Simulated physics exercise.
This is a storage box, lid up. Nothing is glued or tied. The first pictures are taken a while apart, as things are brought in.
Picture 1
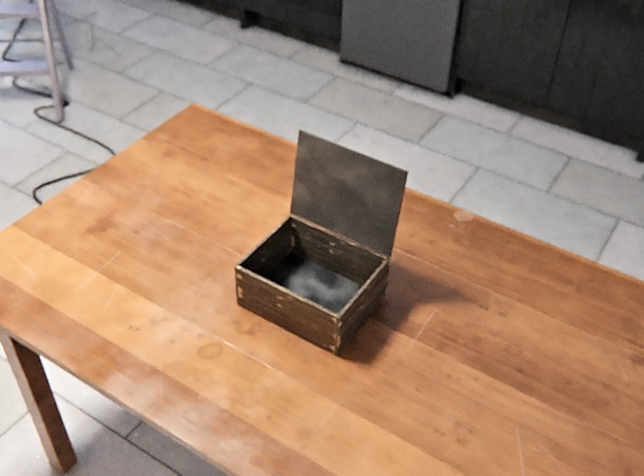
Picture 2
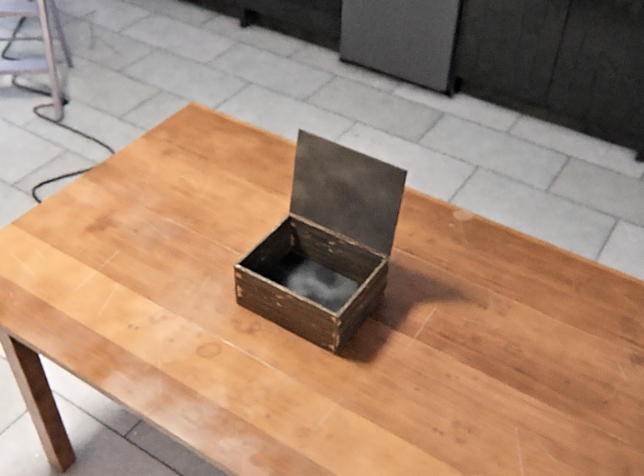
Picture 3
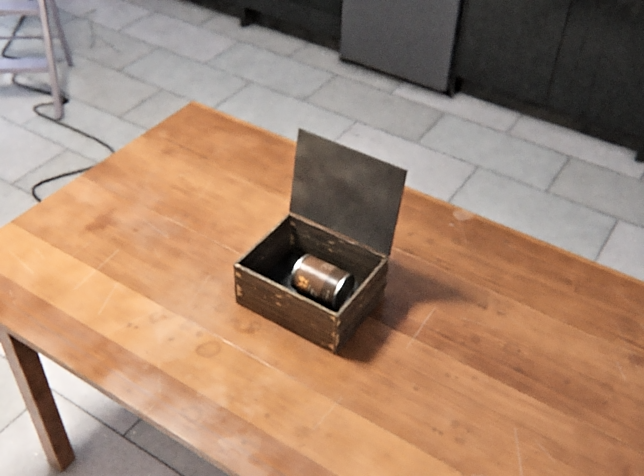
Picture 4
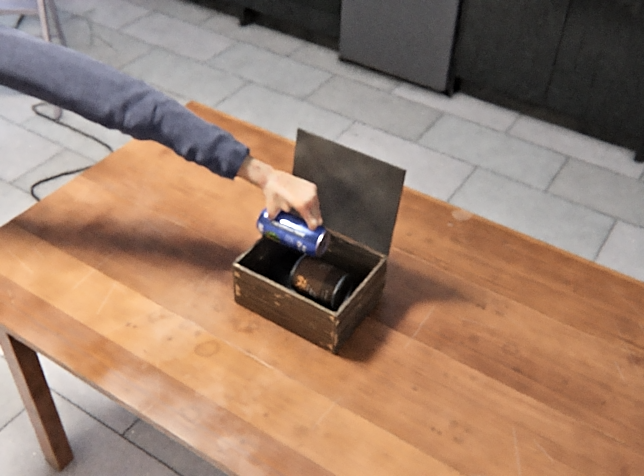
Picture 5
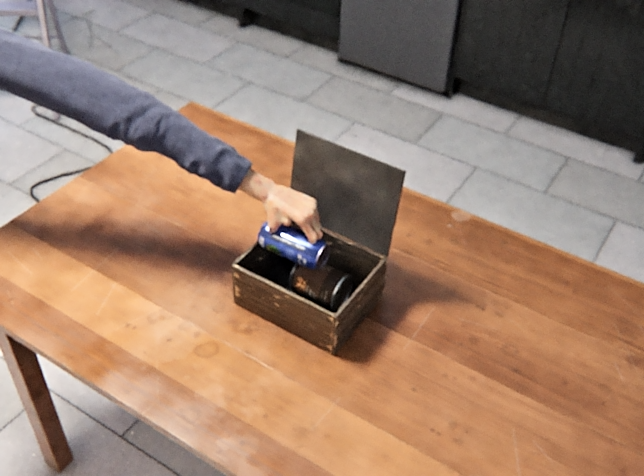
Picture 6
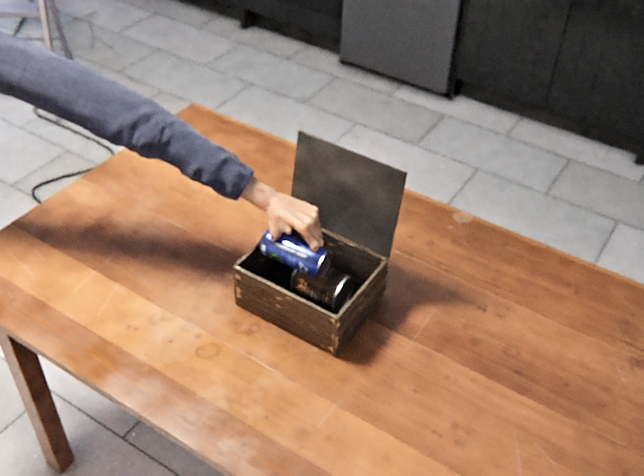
A brown tin appears in an open box, then a hand lowers a blue can beside it.
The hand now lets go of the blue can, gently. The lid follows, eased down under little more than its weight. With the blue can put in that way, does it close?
As it turns out, it shuts flat.
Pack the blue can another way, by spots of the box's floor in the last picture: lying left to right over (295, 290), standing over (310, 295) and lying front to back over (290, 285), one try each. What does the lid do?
First try: It shuts flat; second try: It is held up; third try: It closes.
Then, 1.20 s after the last picture, lid starting down; blue can rolled about its own width near (279, 296).
Then, 1.80 s after the last picture, lid 41° above the rim; blue can rolled about its own width near (279, 296).
At rest, lid shut; moved from the start, blue can; brown tin in place. Seen from the same camera at the end, blue can near (279, 296).
